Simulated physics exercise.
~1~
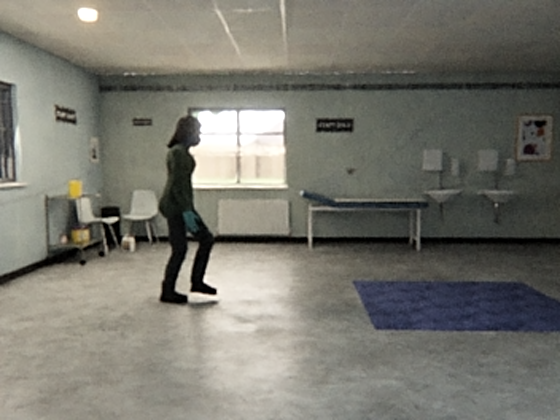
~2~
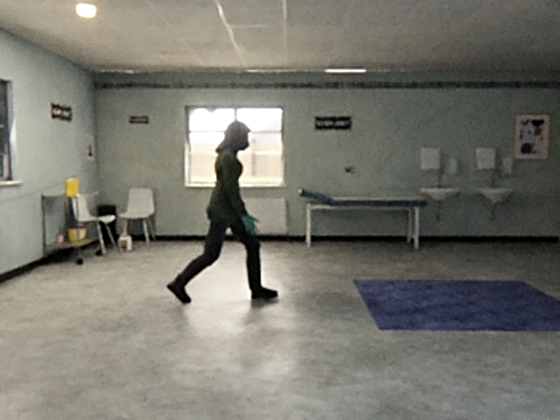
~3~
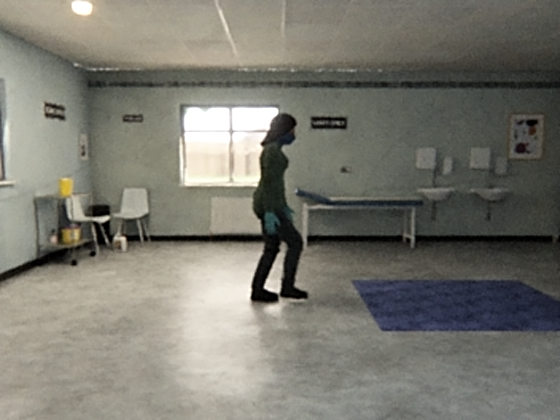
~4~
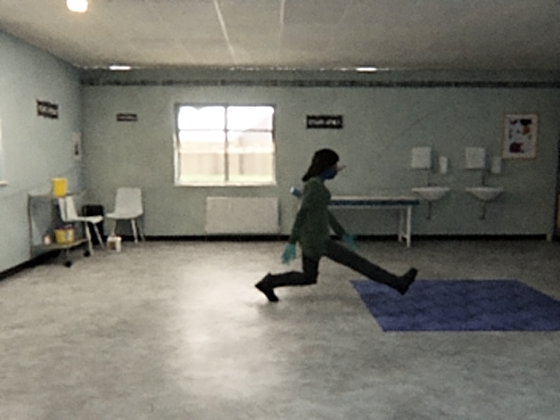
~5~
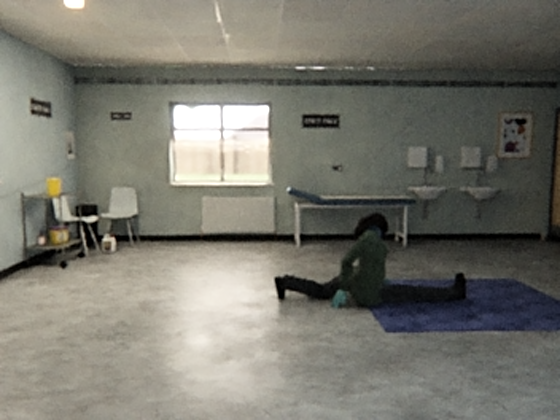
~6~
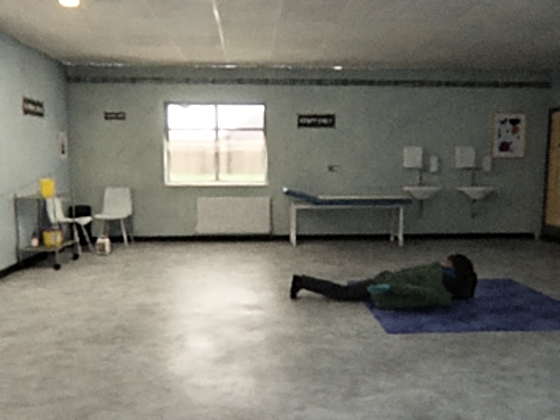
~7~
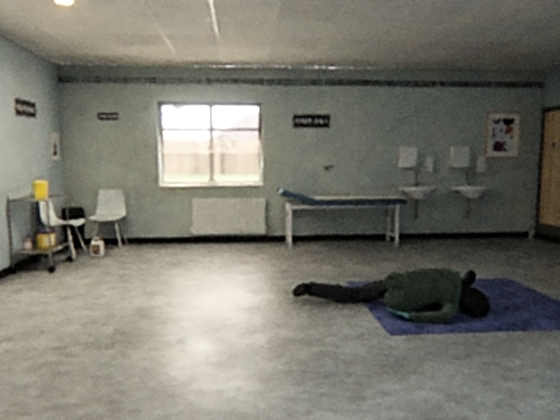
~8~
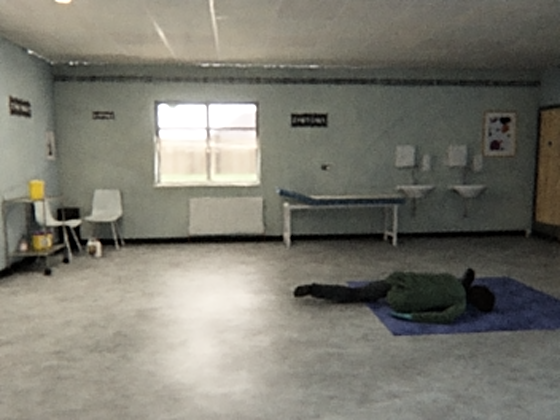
A grey-walled treatment room with a bright window is seen from the side, the view drifting slightly sideways. Pale chairs and a trolley with a yellow container stand at left, a blue-topped couch and two sinks line the back wall, and a blue mat lies at right. A dark-haired person in dark green clothing and teal gloves walks right towards the mat. One leg swings far forward onto it, and the person drops low with legs spread front and back. The body tips forward and ends lying still, head and torso on the mat, feet trailing on the floor.
